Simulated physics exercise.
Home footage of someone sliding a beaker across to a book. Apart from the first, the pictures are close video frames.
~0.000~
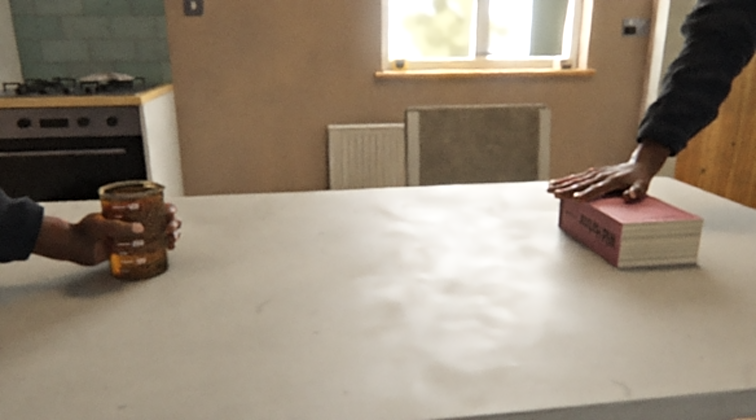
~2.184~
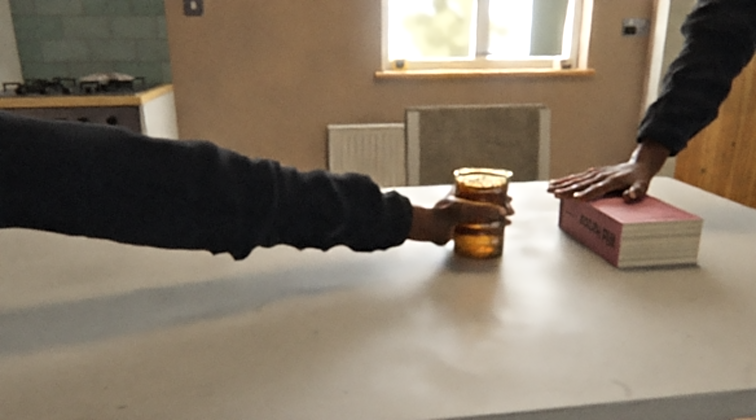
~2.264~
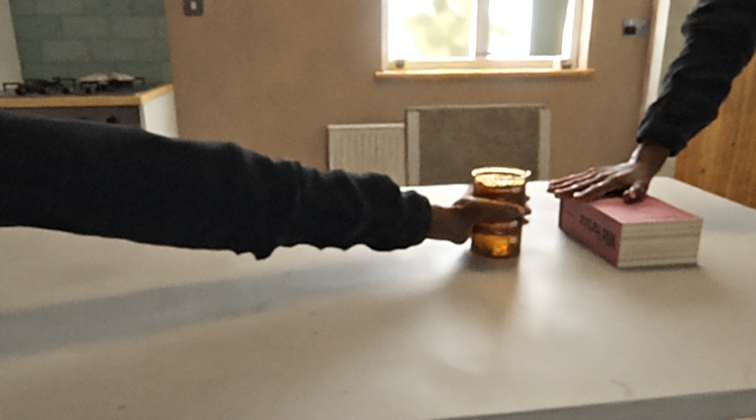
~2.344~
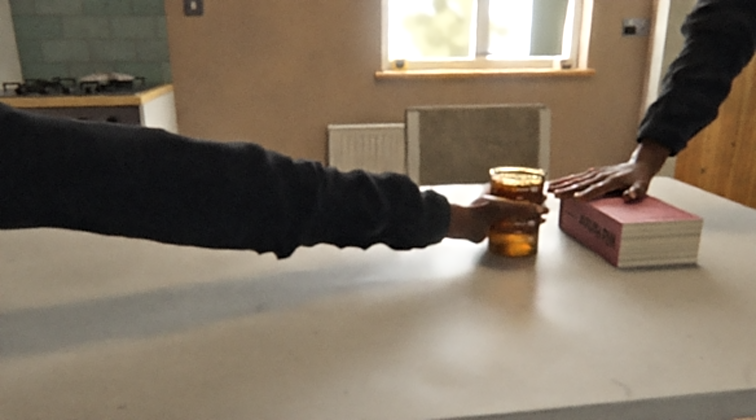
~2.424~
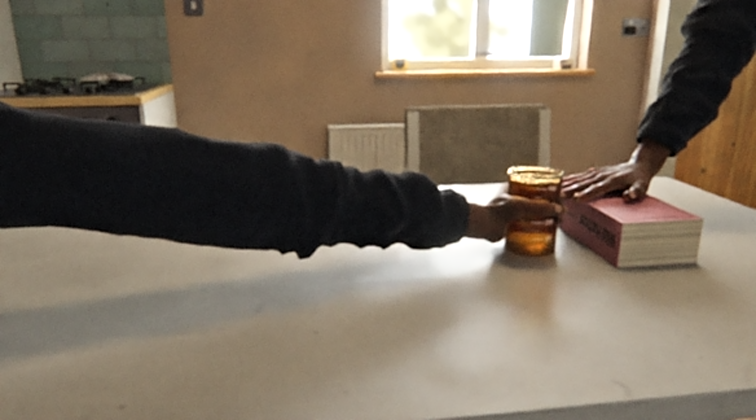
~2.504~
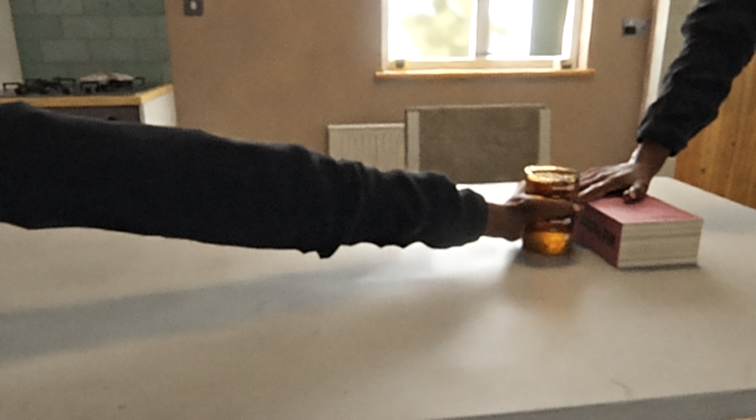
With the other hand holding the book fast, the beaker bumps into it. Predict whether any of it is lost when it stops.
I expect the outside will get wet.
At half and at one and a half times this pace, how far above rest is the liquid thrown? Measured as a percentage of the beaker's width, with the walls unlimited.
It climbs to 15 per cent first and to 50 per cent second.
Around 2.6 s, the beaker meets the book.
Around 2.6 s, the apple juice surges up the wall; it has lost some.
Around 4.1 s, the beaker stands at the book; it has lost some.
